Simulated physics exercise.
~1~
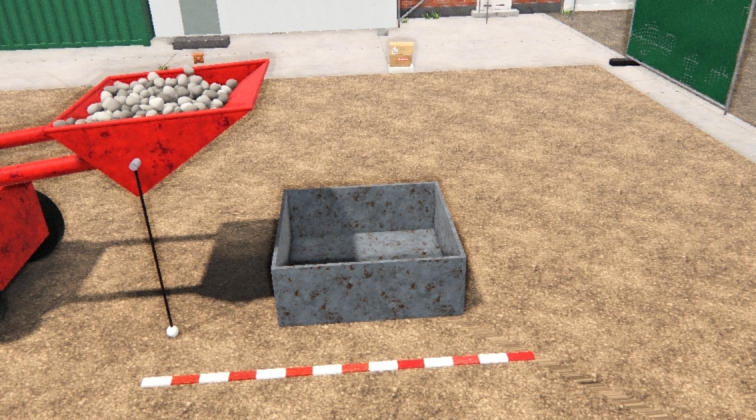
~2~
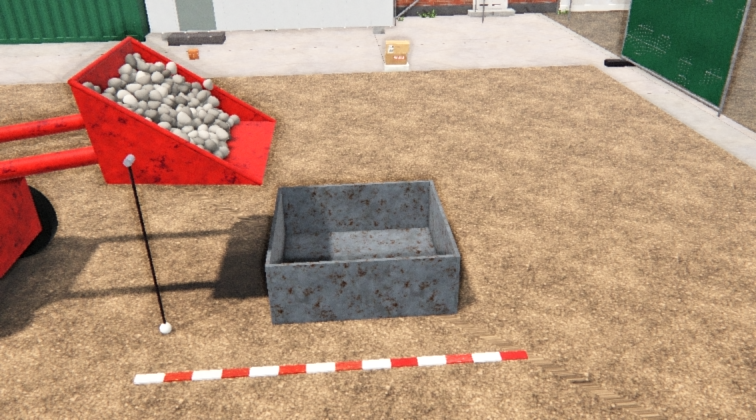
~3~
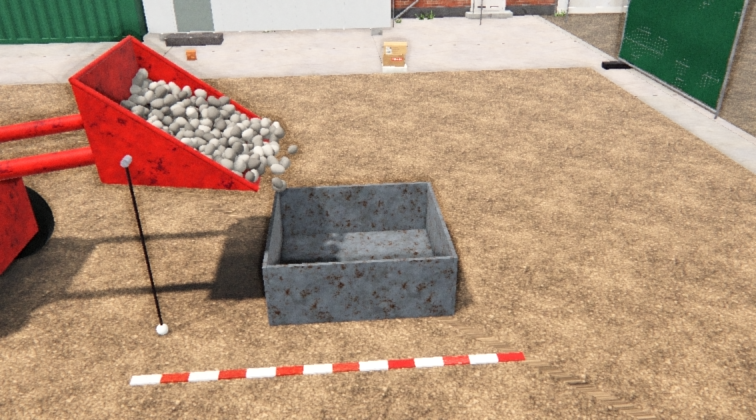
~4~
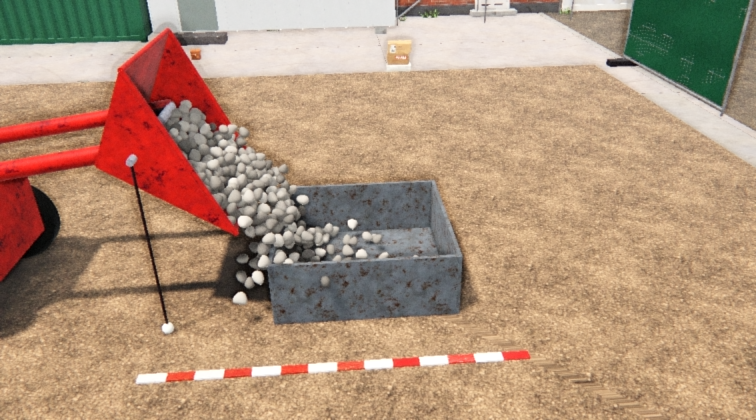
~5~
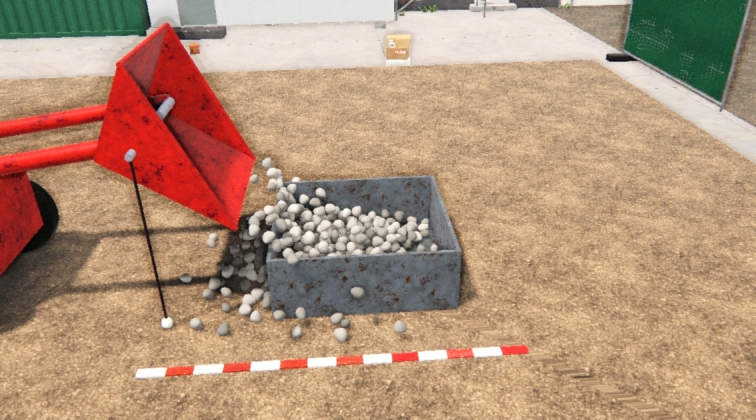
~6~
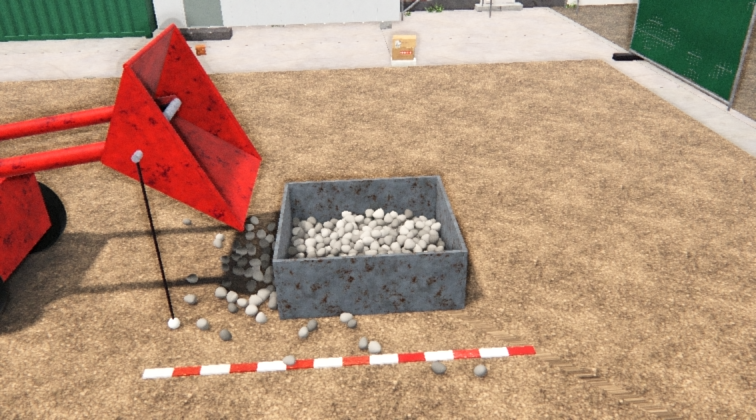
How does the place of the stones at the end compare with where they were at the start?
At the start the stones were all piled in the red bucket at the upper left. By the end they were lower and farther right, mostly in the grey bin, with some strewn on the ground and a few by the striped pole.
A red loader bucket full of round, pale stones tipped down toward the right and poured them over the edge of a grey bin. Most ended up inside it, while some lay scattered on the ground below the emptied bucket and near the striped pole.
